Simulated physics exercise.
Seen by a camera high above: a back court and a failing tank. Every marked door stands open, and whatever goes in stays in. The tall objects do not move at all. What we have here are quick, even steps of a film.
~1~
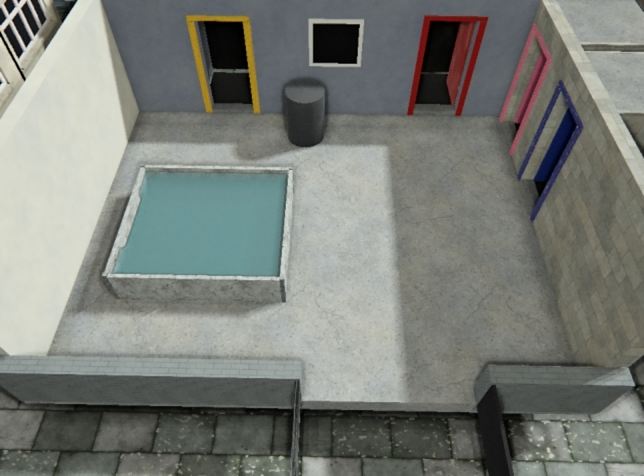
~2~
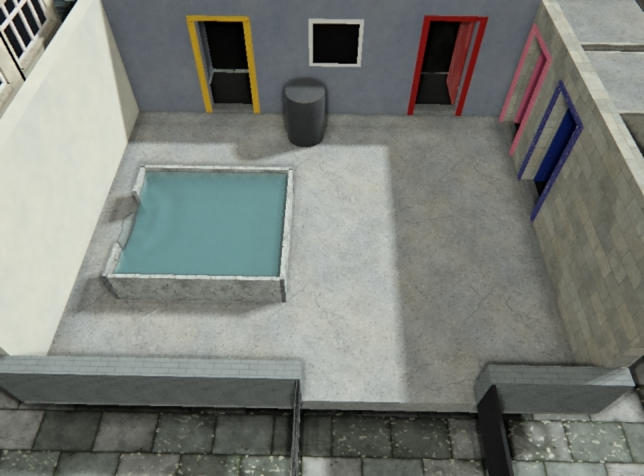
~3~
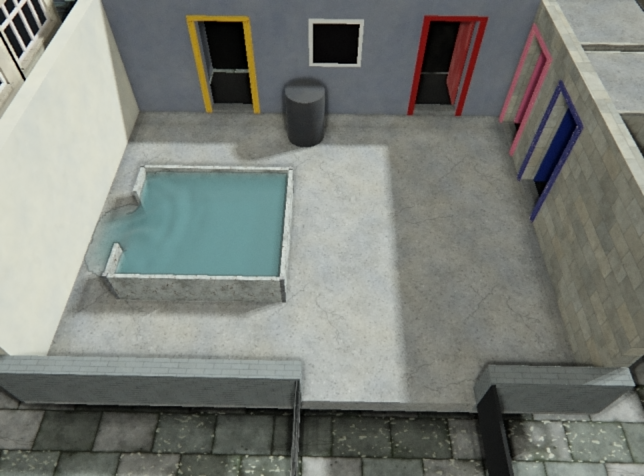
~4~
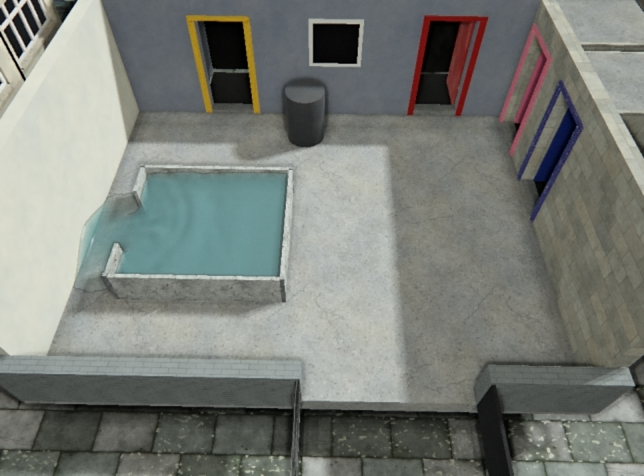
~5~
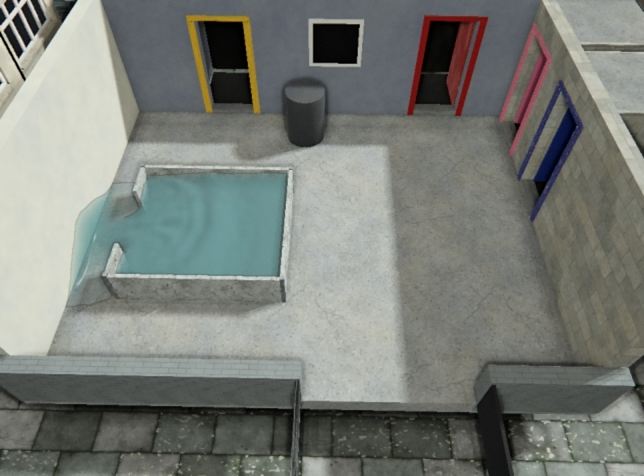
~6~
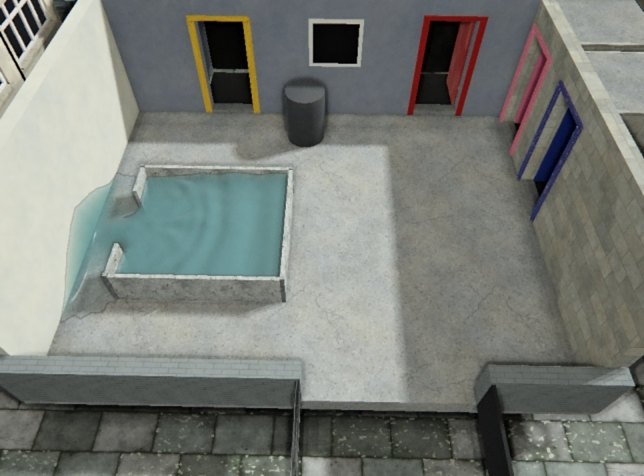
Walled back court seen from above, with water pouring through a gap in a tank's left side and spreading against the pale wall.
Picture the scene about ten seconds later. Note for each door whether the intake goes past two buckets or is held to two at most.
Blue door: Held to two at most; red door: Held to two at most; pink door: Held to two at most; yellow door: Past two.
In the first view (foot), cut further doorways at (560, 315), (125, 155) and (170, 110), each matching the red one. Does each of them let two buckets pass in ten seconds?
Taking them as listed, the first undershoots, the second undershoots and the third overshoots.
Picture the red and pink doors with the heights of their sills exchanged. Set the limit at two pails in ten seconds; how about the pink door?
In that case the pink door falls short.
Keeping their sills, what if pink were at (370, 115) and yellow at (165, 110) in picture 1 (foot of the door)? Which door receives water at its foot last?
The door marked blue comes last.
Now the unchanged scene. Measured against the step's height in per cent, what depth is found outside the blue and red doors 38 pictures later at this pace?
The first comes to about 0 percent, the second to about 10 percent.
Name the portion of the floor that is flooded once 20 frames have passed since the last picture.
About 40 per cent.
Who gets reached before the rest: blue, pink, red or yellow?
That would be the yellow door.
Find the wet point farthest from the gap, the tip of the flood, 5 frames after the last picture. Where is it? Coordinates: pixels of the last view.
The wet edge reaches furthest near (134, 127).
A moment on, water covers 15 % of the floor; the blue door not reached, the red door not reached, the pink door not reached, the yellow door not reached.
Next, water covers 25 % of the floor; the blue door not reached, the red door not reached, the pink door not reached, the yellow door wet at the sill, nothing in.
Then, water covers 40 % of the floor; the blue door not reached, the red door not reached, the pink door not reached, the yellow door under two buckets in.
Later, water covers 80 % of the floor; the blue door not reached, the red door wet at the sill, nothing in, the pink door not reached, the yellow door over two buckets in.
In the end, water covers 90 % of the floor; the blue door under two buckets in, the red door wet at the sill, nothing in, the pink door wet at the sill, nothing in, the yellow door over two buckets in.
